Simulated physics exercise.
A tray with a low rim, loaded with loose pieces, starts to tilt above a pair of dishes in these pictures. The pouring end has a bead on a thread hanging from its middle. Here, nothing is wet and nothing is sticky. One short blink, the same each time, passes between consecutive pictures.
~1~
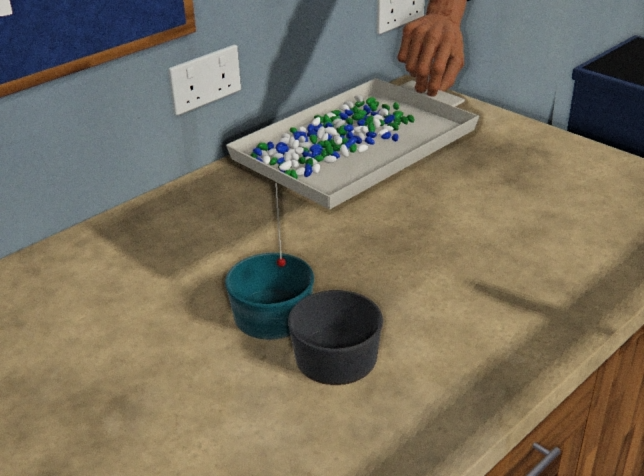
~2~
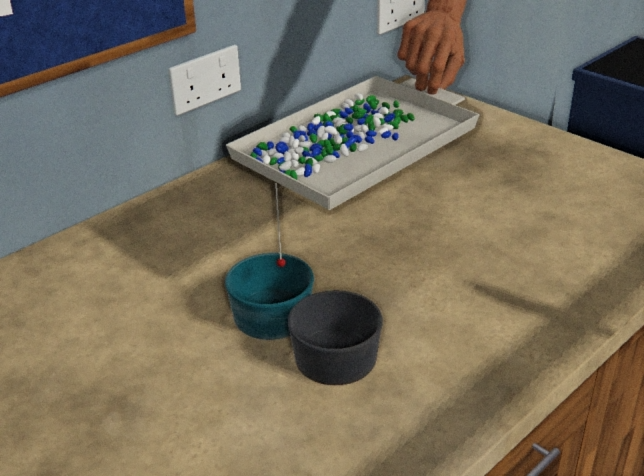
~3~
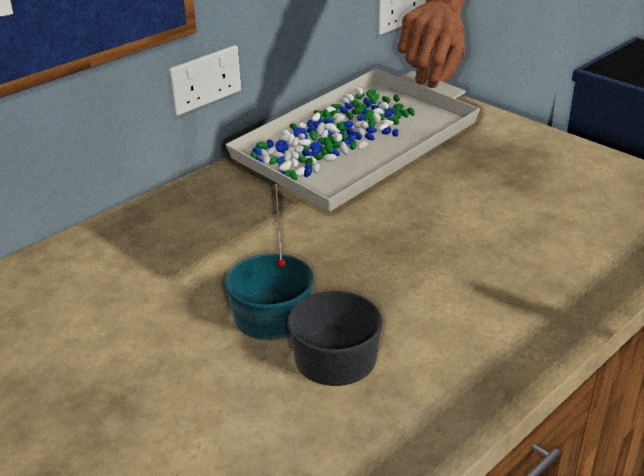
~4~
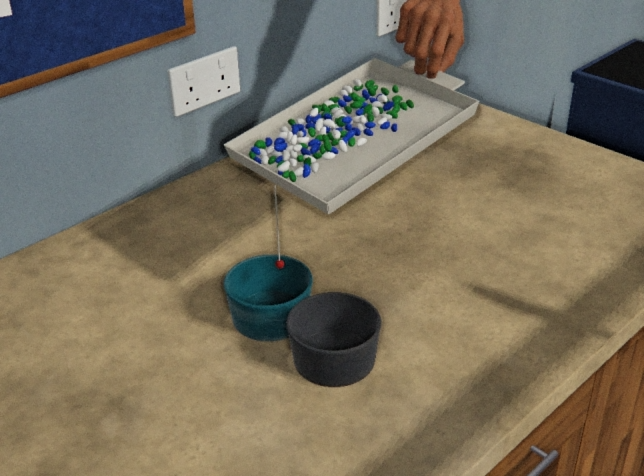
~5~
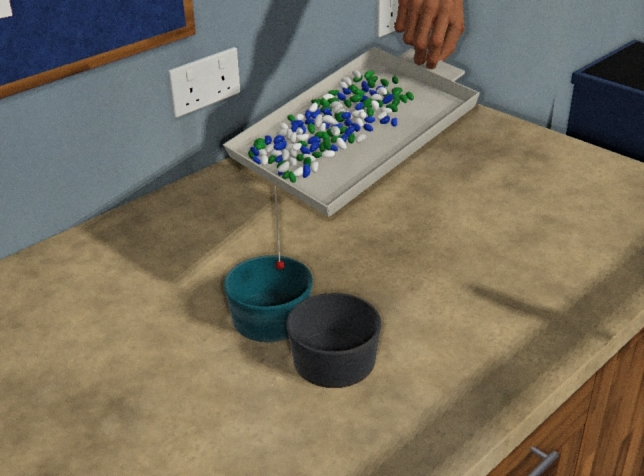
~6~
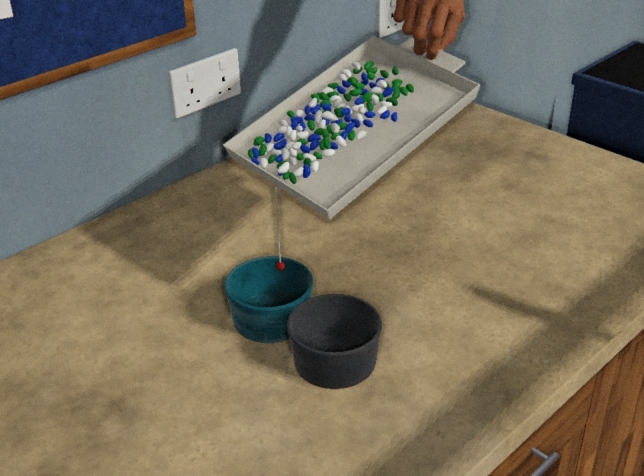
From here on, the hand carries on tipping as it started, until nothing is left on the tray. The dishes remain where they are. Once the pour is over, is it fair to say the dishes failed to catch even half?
Turns out most of it gets caught in the end.
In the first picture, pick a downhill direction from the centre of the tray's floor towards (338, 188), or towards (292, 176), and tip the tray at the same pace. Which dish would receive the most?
Rightward dish on the first try, Leftward dish on the second.
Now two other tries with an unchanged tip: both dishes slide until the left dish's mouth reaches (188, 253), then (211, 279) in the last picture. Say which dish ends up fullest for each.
The right of the pair the first time, the right of the pair the second.
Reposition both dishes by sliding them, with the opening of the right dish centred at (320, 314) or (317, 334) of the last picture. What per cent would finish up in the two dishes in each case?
Roughly 60% the first time and 80% the second time.
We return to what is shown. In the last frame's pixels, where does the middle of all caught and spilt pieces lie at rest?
Near pixel (301, 345).
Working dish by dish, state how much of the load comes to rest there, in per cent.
In the left dish 30 per cent comes to rest, in the right dish 50 per cent.
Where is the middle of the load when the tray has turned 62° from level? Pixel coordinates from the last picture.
In the last view the centre sits at roughly (306, 149).
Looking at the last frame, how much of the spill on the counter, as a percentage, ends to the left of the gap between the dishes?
Left fraction: Around 100 per cent.
Soon after the last picture, tray tipped steeply; nearly all on the tray; a stray few in the right dish; a stray few in the air.
A little later, tray tipped past a quarter turn; nearly all on the tray; a small part in the right dish; a stray few in the left dish; a small part in the air.
Later still, tray tipped past a quarter turn; about half in the right dish; about a quarter in the left dish; about a quarter outside both.
At rest, tray tipped past a quarter turn; about half in the right dish; about a quarter in the left dish; about a quarter outside both.
